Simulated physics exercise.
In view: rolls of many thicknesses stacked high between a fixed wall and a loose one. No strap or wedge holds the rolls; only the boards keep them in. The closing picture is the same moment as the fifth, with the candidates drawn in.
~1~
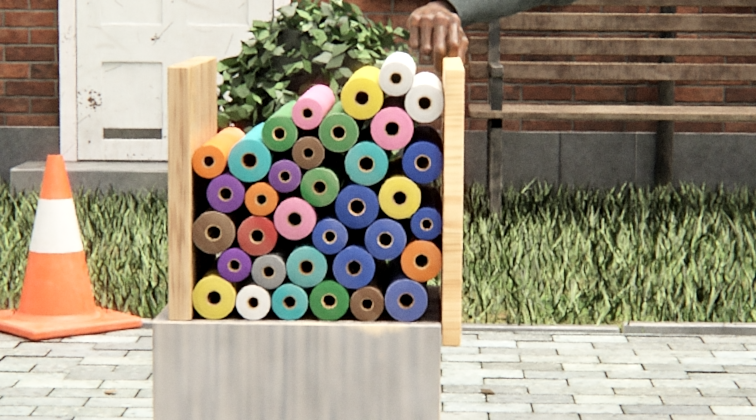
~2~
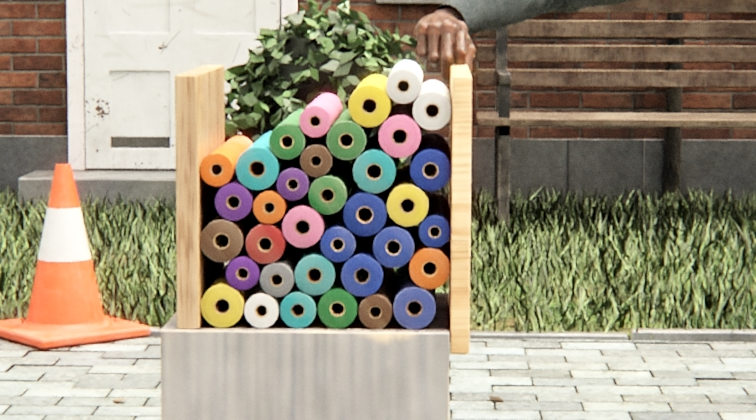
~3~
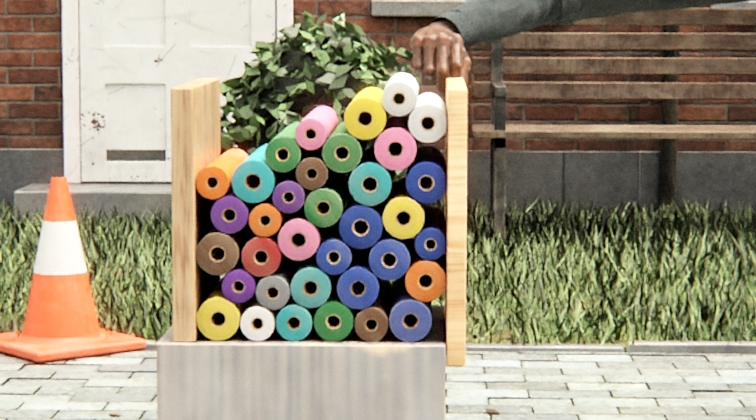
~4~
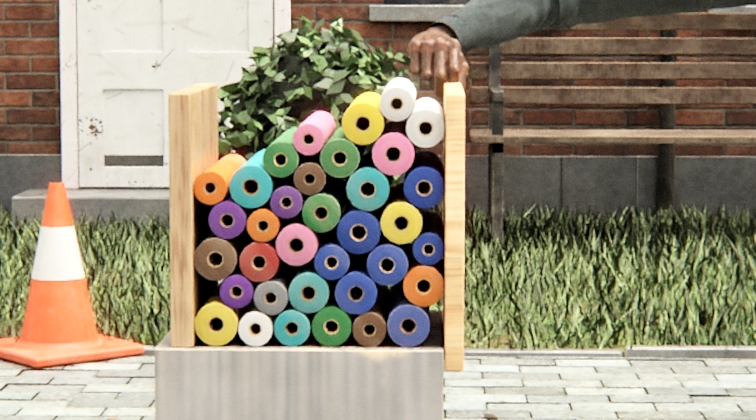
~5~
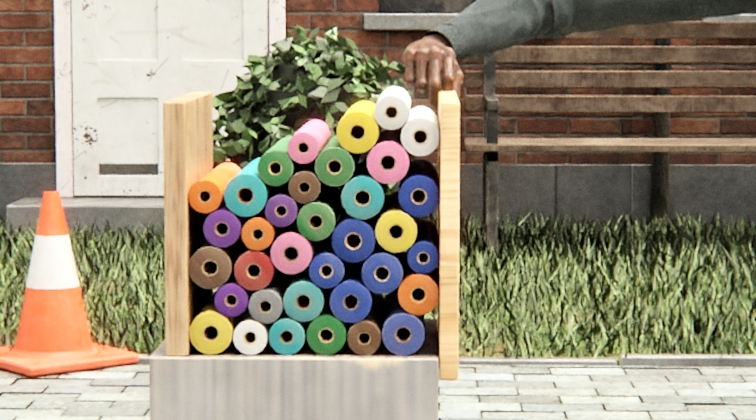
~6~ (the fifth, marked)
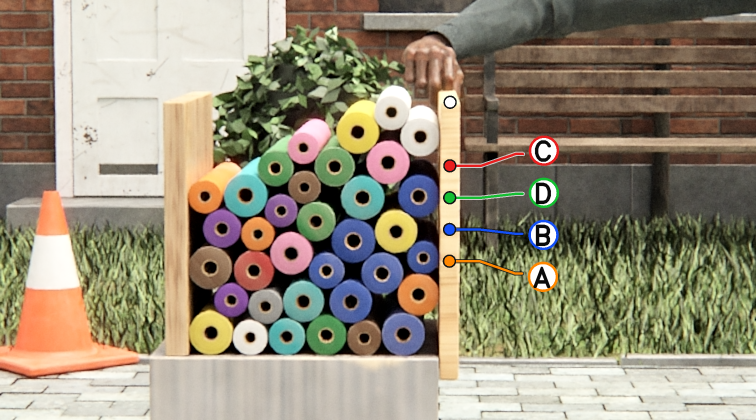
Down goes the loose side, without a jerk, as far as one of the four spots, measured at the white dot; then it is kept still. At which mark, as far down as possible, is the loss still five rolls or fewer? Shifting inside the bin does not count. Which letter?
The last mark within the limit is A.
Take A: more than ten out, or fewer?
It loses fewer than ten.
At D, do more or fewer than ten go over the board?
It loses fewer than ten.
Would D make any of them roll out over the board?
At D: Yes.
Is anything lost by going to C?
No, at C.
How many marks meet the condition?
Four of them.
On the marked copy, A at (450, 261); B at (450, 229); C at (450, 166); D at (450, 198); the white dot at (450, 102).
With A. Early on, top of the board (440, 173).
Further on, top of the board (440, 254).
At the end, top of the board (440, 261), five out over the board.
As for the rest, B two out over the board; C none out over the board; D two out over the board.
